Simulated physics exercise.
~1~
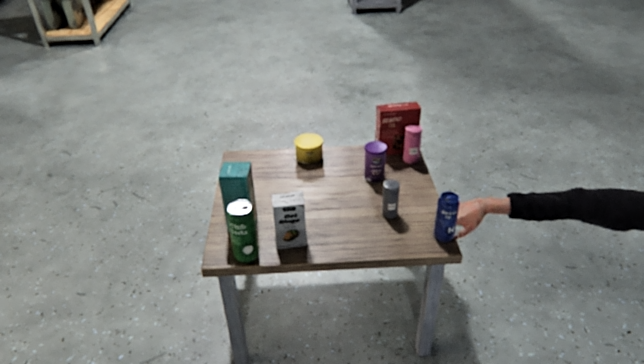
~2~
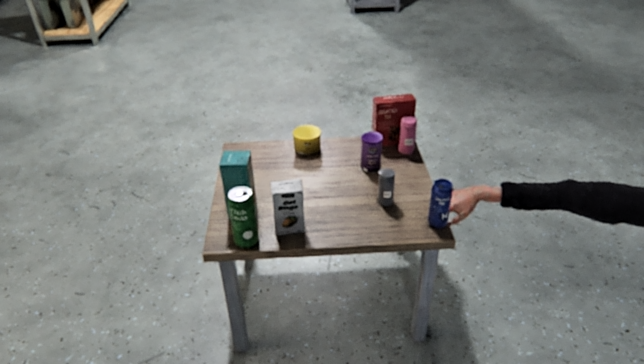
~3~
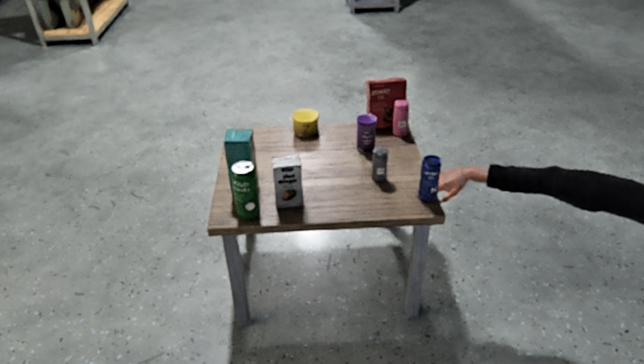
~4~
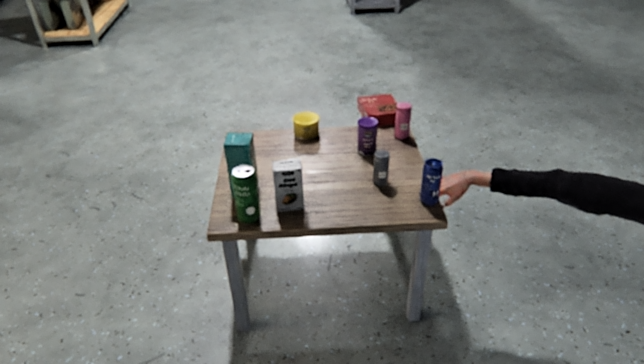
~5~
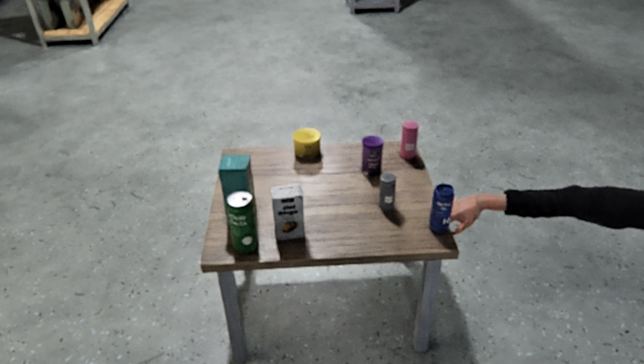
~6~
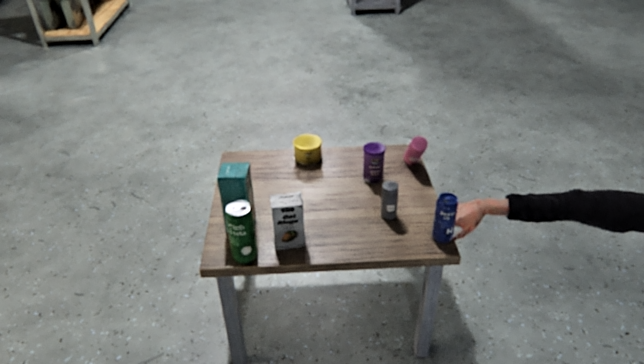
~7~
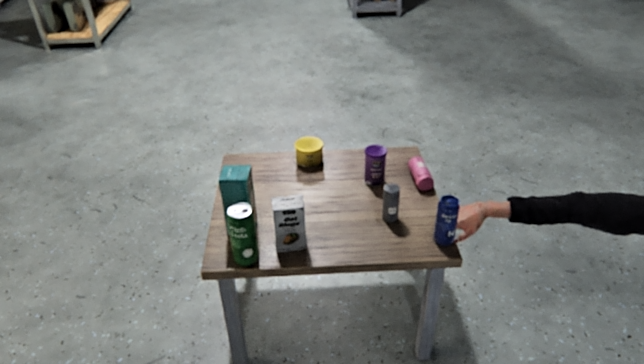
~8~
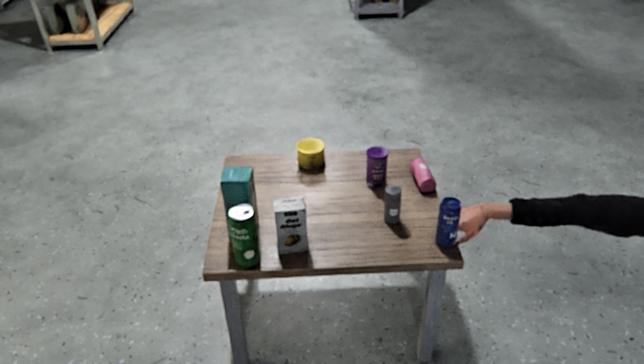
We see a hand beside a small table of assorted containers as the table shifts away and then back toward us. The red packet tips over and disappears from the tabletop, then the pink shaker topples, ending on its side while the other items remain standing.
